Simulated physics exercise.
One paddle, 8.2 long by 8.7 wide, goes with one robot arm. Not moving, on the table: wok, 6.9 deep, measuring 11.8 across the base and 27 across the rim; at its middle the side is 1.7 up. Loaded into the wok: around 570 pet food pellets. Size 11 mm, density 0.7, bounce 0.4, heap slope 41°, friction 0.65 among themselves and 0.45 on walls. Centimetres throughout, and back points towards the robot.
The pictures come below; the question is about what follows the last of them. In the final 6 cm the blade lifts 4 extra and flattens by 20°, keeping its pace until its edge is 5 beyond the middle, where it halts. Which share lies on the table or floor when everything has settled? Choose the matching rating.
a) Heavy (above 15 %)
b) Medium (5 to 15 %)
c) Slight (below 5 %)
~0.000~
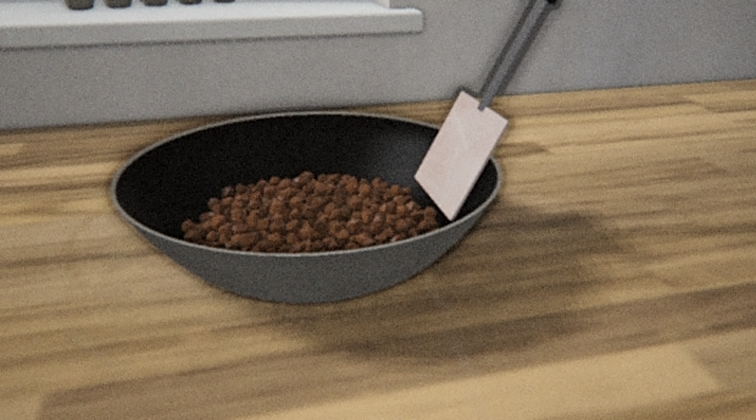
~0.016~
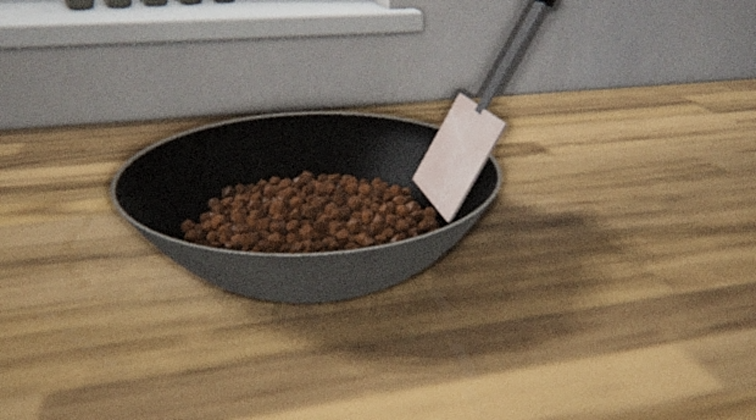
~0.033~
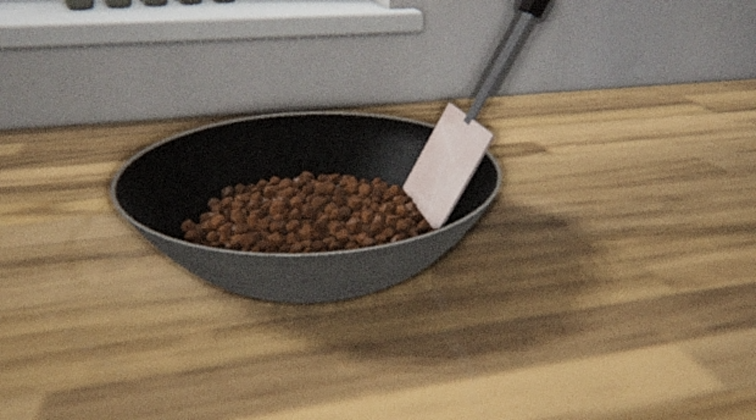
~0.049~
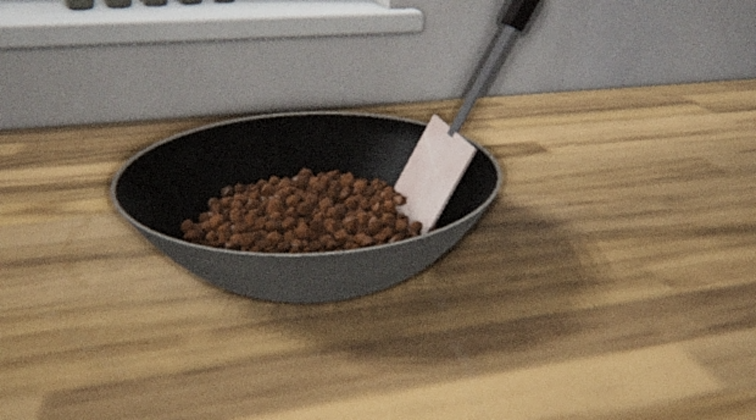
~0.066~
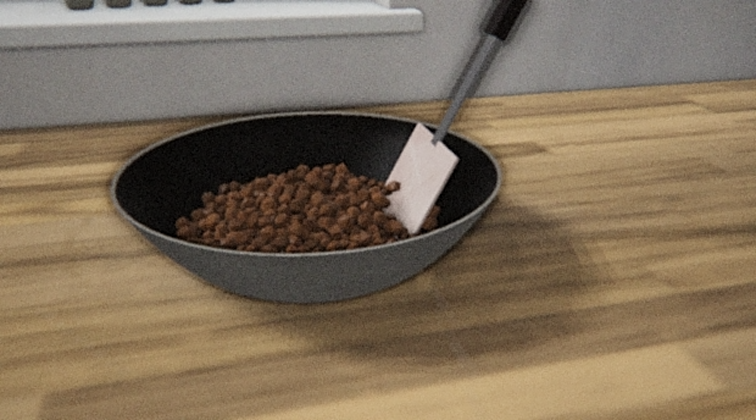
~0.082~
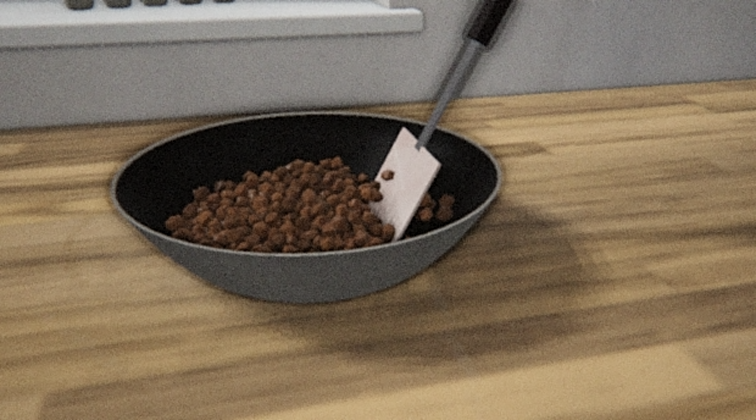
c.
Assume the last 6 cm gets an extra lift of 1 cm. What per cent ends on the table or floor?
You'd expect near 0 percent of it there.
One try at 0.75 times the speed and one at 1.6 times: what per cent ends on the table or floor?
Around 0 per cent and around 10 per cent.
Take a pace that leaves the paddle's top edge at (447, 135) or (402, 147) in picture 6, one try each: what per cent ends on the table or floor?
I'd estimate close to 0 and 15 in a hundred.
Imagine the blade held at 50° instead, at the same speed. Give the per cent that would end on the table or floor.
Then about 0 per cent.
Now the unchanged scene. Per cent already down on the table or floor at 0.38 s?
I'd say close to 0 in a hundred.
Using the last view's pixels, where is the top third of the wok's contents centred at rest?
The middle lies somewhere around (190, 206).
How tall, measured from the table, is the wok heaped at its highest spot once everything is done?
Roughly 8.0 centimetres.
By 0.12 s, sloping 61°, highest piece 8 above the table; 571 in the wok.
By 0.16 s, sloping 53°, highest piece 11 above the table; 571 in the wok.
By 0.38 s, sloping 42°, highest piece 8 above the table; 564 in the wok, 5 on the table or floor, 2 on the blade or in flight.
By 1.43 s, sloping 42°, highest piece 8 above the table; 564 in the wok, 7 on the table or floor.
Final count, 564 in the wok, 7 on the table or floor. That is 1 % on the table or floor.
